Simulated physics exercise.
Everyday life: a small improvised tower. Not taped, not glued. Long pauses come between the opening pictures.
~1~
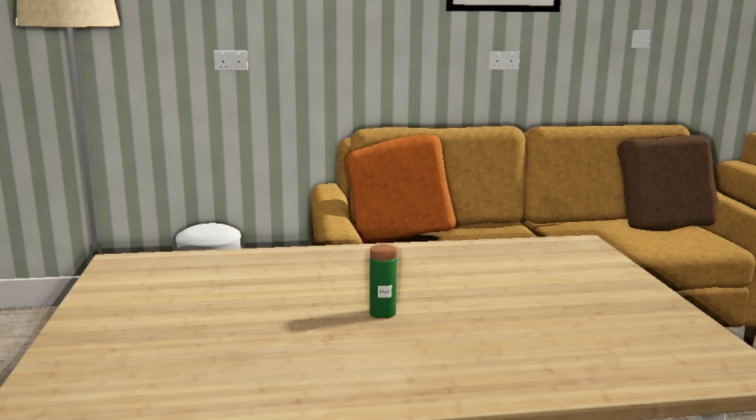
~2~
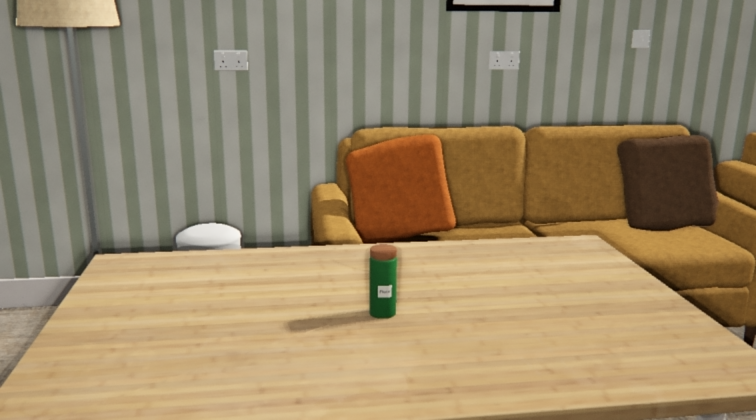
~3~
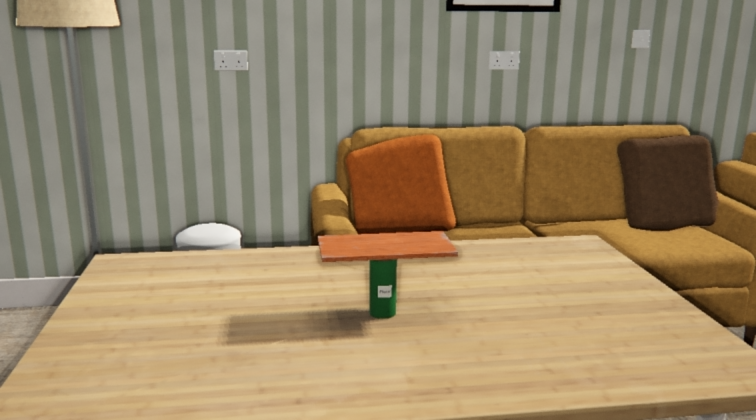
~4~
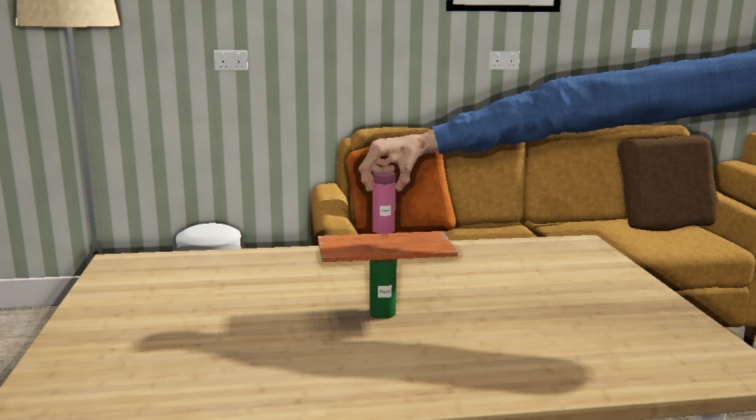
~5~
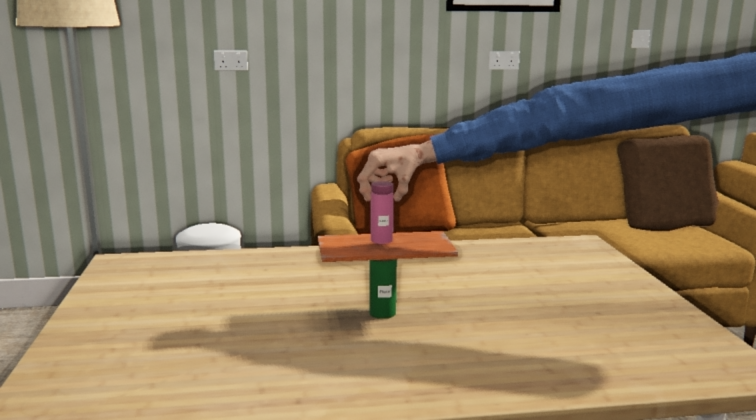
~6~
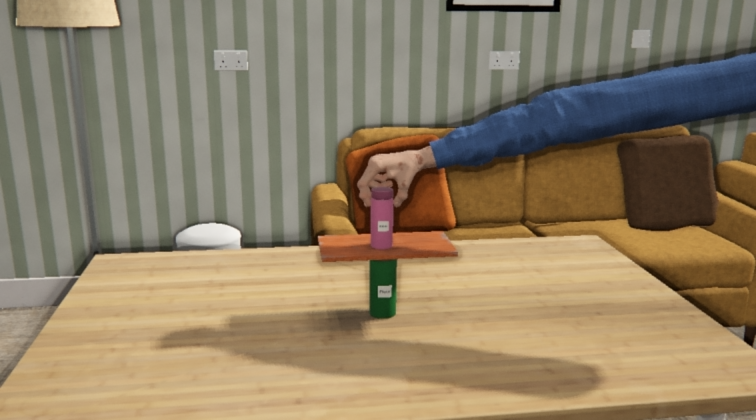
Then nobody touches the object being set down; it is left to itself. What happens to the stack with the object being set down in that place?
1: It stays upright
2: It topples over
The answer is 1.
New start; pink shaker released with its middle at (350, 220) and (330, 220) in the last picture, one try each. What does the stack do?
First release - upright; second release - toppled.
Then, 0.60 s after the last picture, nothing has stirred.
Then, 1.40 s after the last picture, pink shaker resting near (382, 218).
At rest, all 3 in place. Seen from the same camera at the end, pink shaker near (382, 218). The stack holds.
